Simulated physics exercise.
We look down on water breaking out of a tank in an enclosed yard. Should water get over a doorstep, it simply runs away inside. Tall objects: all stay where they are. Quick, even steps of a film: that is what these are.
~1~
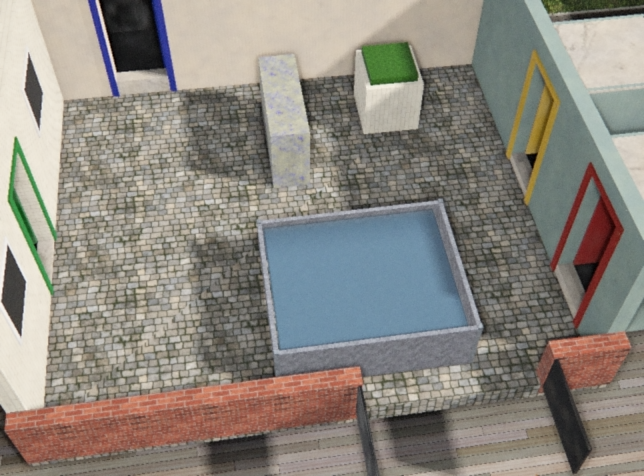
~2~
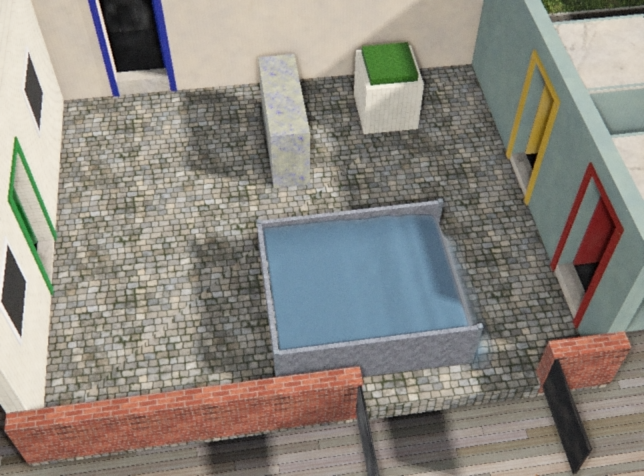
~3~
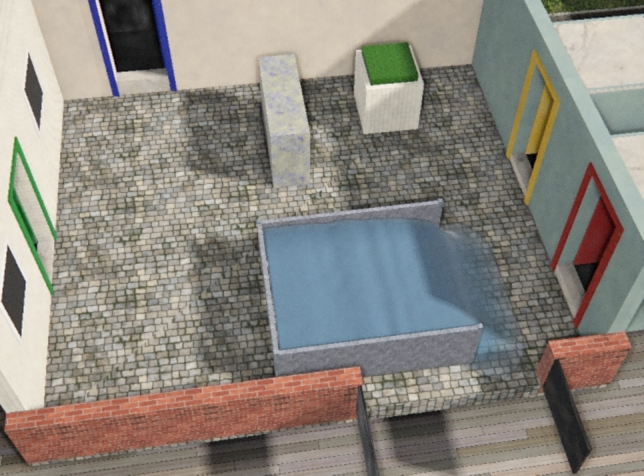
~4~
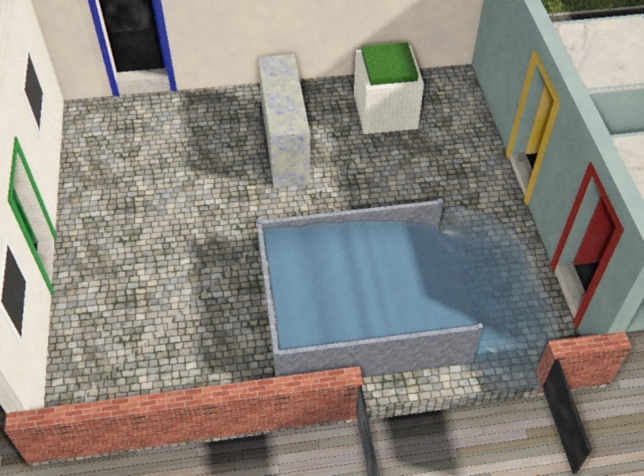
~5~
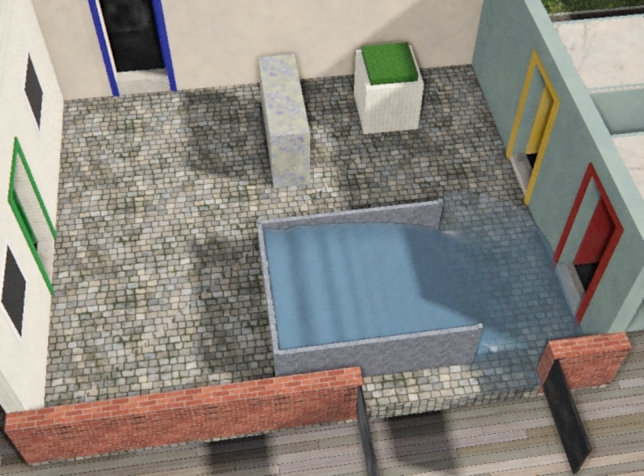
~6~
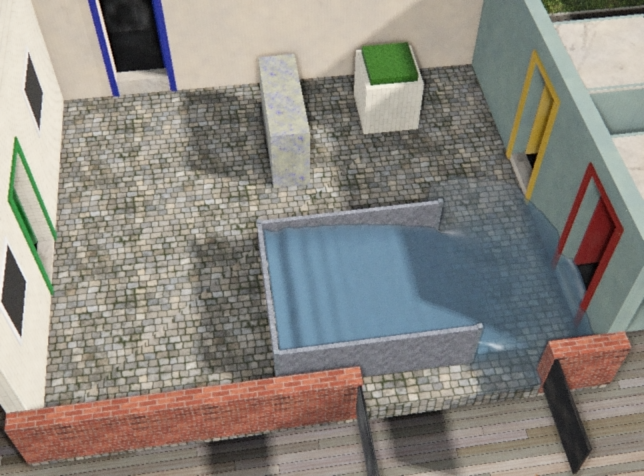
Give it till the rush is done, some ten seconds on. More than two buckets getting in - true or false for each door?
Blue door: False; yellow door: True; green door: False; red door: True.
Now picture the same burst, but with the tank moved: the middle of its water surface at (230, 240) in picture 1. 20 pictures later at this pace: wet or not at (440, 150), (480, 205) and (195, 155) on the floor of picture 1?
First spot swamped, second swamped, third bare.
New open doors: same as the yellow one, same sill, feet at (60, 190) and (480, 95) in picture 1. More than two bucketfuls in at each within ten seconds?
Note, in sequence - door one ends up lower; door two ends up higher.
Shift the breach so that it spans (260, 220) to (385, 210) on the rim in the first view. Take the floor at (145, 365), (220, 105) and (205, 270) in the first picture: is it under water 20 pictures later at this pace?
Going in your order, I'd say still bare, then drenched, then still bare.
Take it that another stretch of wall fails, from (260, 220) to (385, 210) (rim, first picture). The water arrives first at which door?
I'd pick the blue-painted one.
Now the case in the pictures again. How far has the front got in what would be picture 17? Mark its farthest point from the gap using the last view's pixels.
I reckon the front has reached (470, 67) by then.
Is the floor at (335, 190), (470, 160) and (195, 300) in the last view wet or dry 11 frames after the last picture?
The three points read clear, soaked through and clear.
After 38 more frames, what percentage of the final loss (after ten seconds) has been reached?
Approximately 90 %.
A moment on, water covers 15 % of the floor; the blue door not reached, the yellow door under two buckets in, the green door not reached, the red door far over two buckets in.
Next, water covers 25 % of the floor; the blue door not reached, the yellow door under two buckets in, the green door not reached, the red door far over two buckets in.
Then, water covers 35 % of the floor; the blue door not reached, the yellow door over two buckets in, the green door not reached, the red door far over two buckets in.
Later, water covers 55 % of the floor; the blue door wet at the sill, nothing in, the yellow door over two buckets in, the green door not reached, the red door far over two buckets in.
In the end, water covers 85 % of the floor; the blue door wet at the sill, nothing in, the yellow door over two buckets in, the green door wet at the sill, nothing in, the red door far over two buckets in.
